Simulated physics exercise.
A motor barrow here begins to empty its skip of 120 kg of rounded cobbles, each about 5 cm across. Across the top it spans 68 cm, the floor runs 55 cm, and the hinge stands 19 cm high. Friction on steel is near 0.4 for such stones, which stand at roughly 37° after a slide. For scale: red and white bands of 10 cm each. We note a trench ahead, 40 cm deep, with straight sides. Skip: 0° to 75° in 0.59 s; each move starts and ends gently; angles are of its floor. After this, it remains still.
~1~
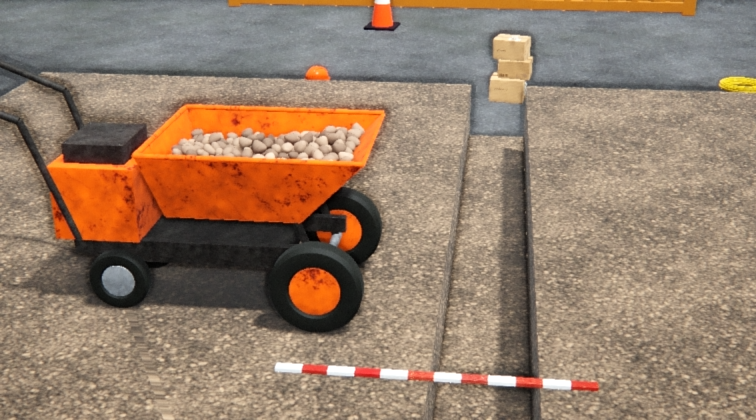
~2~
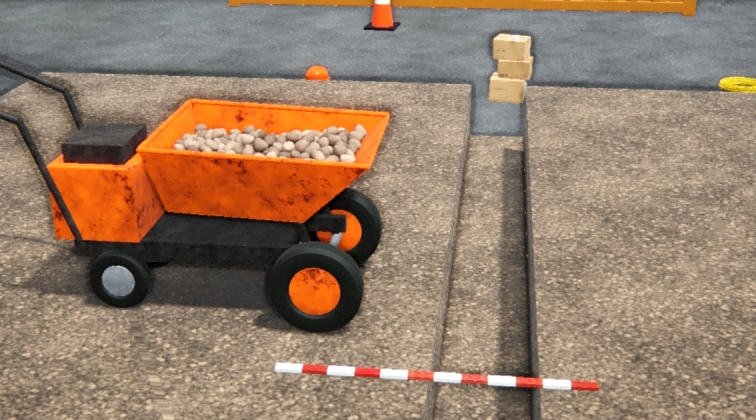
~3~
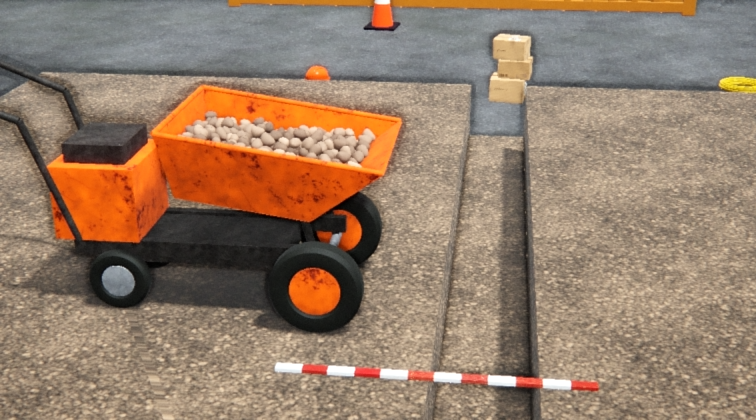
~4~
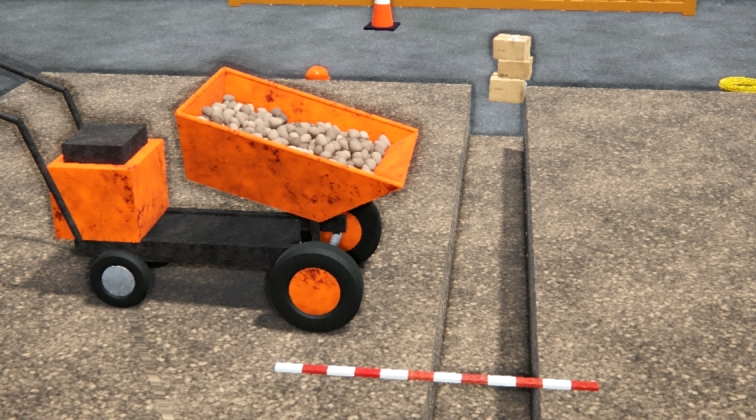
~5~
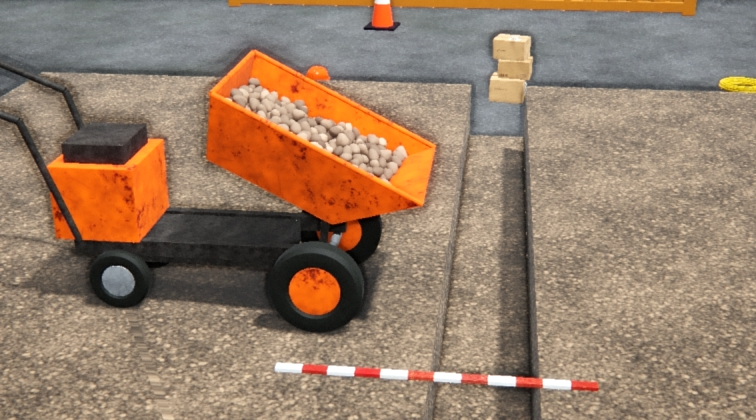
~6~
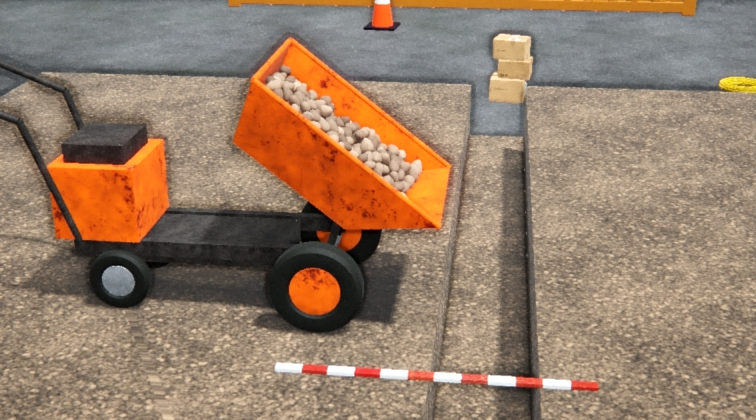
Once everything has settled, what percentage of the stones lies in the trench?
I would say 65 percent.
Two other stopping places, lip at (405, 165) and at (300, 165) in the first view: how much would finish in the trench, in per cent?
I'd expect close to 30 per cent at the first and 95 per cent at the second.
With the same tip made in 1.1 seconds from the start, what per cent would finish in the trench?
90 %.
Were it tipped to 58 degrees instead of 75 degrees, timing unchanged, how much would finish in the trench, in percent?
I'd guess some 70 in a hundred.
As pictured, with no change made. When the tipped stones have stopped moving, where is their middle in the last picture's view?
The stones end up centred near (517, 369).
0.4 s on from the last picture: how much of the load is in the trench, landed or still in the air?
Some 40 per cent of the load by that point.
Then, 0.1 s after the last picture the floor is at 63°, 100 % in the skip; the foremost stones are at (446, 229).
Then, 0.4 s after the last picture the floor is at 75°, 59 % in the skip, 39 % in the trench, 2 % past the trench; the foremost stones are at (544, 307).
Then, 0.7 s after the last picture the floor is at 75°, 0 % in the skip, 65 % in the trench, 35 % past the trench; the foremost stones are past the picture's edge.
Then, 2.7 s after the last picture the floor is at 75°, 0 % in the skip, 65 % in the trench, 35 % past the trench; the foremost stones are past the picture's edge.
